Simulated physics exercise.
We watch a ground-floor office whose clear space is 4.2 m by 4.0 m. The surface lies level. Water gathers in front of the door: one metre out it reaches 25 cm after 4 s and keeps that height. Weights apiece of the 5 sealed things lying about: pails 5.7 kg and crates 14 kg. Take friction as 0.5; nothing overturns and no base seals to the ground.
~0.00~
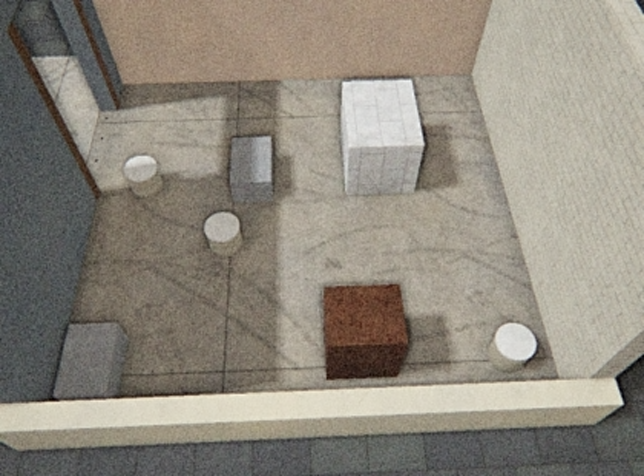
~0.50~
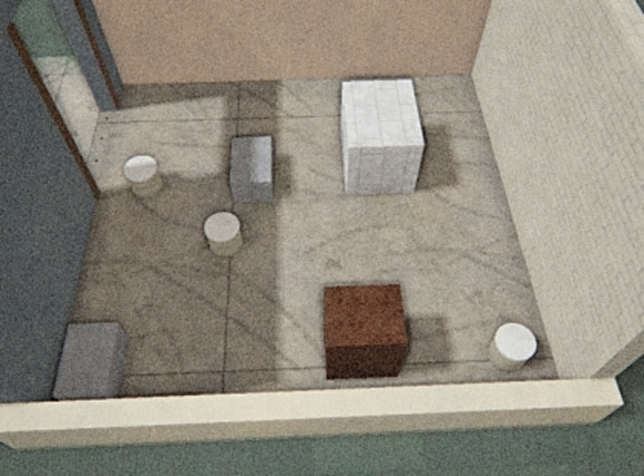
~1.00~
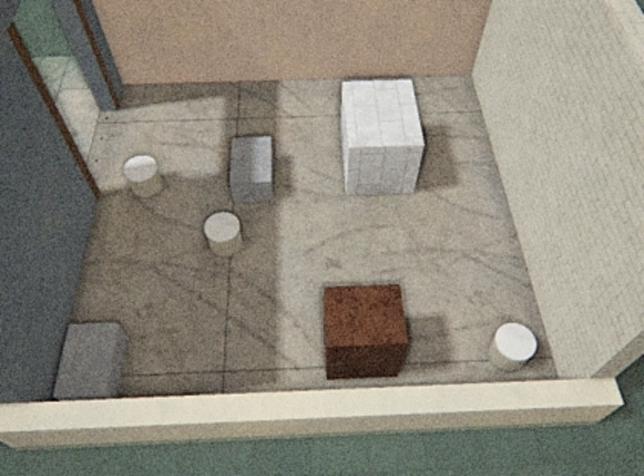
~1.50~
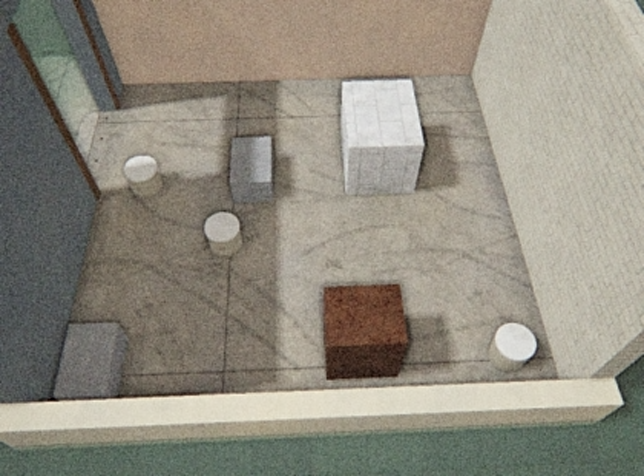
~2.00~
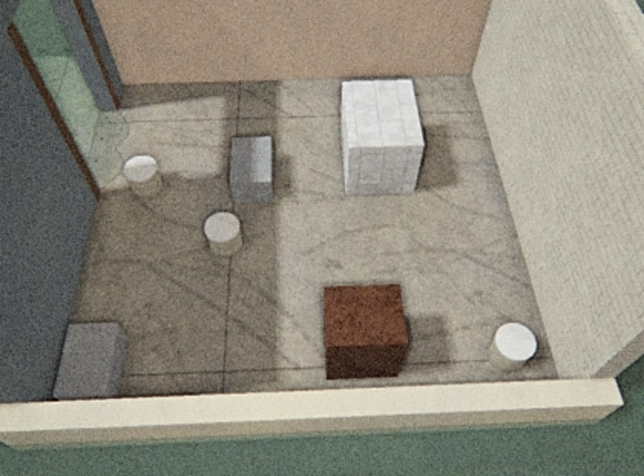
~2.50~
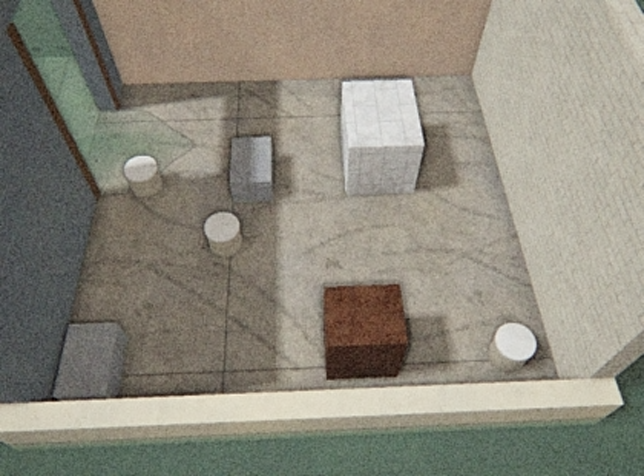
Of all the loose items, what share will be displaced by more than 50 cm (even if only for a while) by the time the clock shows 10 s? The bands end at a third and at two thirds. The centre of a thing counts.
It is one to two thirds.
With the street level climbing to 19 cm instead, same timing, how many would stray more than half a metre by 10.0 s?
In that case 2 of them.
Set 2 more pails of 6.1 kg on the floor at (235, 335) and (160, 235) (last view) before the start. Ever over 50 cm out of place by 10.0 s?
In turn: Less, under.
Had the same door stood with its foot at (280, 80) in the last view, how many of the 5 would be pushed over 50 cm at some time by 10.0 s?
In that case 5 of them.
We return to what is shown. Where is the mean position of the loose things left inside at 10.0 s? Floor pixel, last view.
At about (282, 316).
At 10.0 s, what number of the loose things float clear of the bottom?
2 of them.
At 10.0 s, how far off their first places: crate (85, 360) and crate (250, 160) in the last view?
In that order: 0 cm, 300 cm.
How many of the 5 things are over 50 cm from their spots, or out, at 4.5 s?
1 of them.
After 3.5 s 0 of 5 are over 50 cm from their spots; 0 afloat.
After 4.5 s 1 of 5 are over 50 cm from their spots; 0 afloat.
After 7.0 s 2 of 5 are over 50 cm from their spots; 0 afloat.
After 10.0 s 3 of 5 are over 50 cm from their spots, and 3 have been at some point; 2 afloat.
